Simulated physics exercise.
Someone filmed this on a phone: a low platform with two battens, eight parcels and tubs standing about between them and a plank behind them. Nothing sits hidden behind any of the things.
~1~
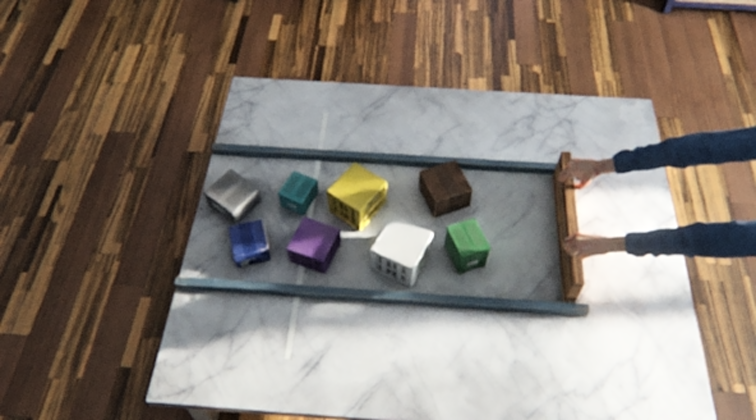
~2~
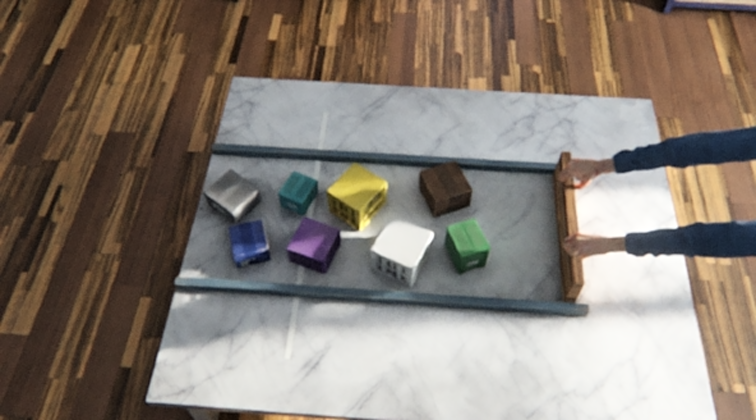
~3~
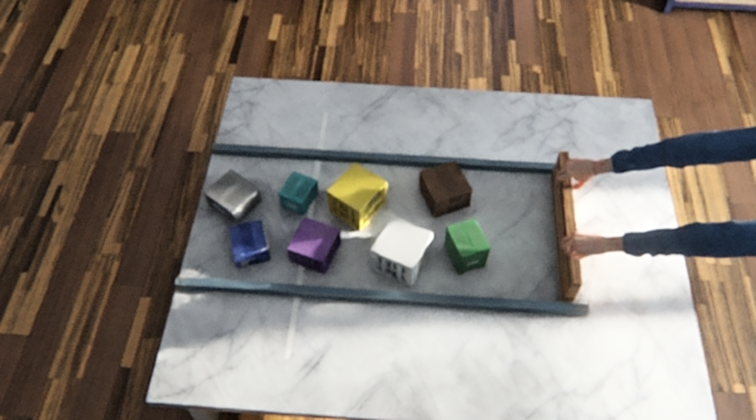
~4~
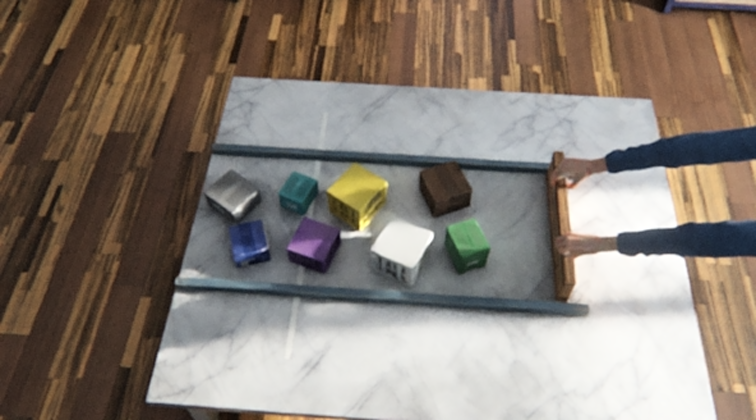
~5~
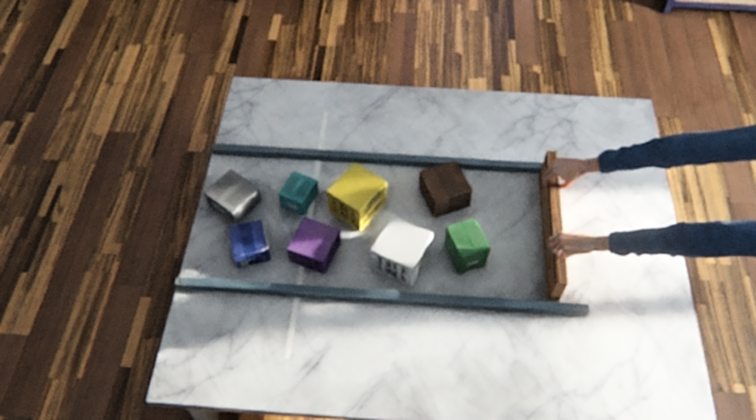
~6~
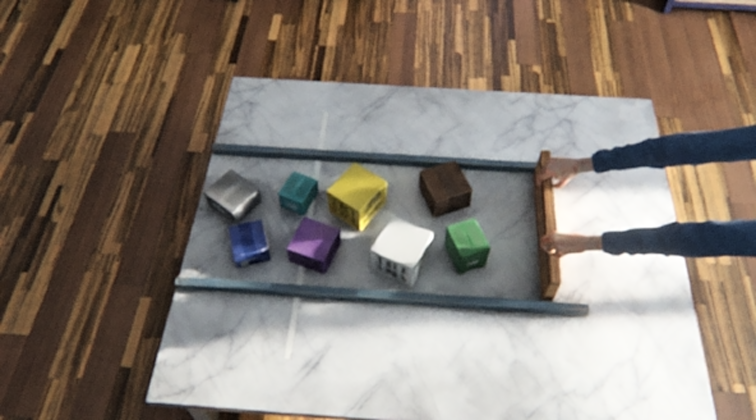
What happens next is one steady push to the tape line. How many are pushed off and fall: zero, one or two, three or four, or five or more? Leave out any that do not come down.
The fall count stops at one or two.
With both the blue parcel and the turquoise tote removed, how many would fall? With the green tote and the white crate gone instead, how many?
0 for the first case, 1 for the second.
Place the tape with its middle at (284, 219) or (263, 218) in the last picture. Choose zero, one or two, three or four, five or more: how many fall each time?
In that order: Three to four; 3 or 4.
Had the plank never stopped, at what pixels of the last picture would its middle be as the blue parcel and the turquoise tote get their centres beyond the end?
Blue parcel: (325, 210); turquoise tote: (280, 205).
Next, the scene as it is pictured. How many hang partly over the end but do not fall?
Count of overhanging things: 0.
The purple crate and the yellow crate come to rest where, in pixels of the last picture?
In the last picture the purple crate sits around (209, 241) and the yellow crate around (259, 203).
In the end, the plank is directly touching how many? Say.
2.
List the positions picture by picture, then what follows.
The first picture shows grey tote (233, 196); blue parcel (250, 243); turquoise tote (299, 193); plank (567, 225); tape (309, 221).
The second picture shows blue parcel (250, 243); green tote (466, 247).
The third picture shows turquoise tote (299, 193); purple crate (315, 245).
The fourth picture shows grey tote (233, 197); plank (560, 225).
The fifth picture shows blue parcel (250, 243); white crate (402, 252).
The sixth picture shows grey tote (233, 197); blue parcel (250, 243); turquoise tote (299, 193); plank (546, 224); tape (309, 221).
A little later, none off yet; grey tote at rest near (233, 197); blue parcel at rest near (250, 243); turquoise tote at rest near (299, 193).
When it is over, the number that fall off is one or two; down, blue parcel and grey tote.
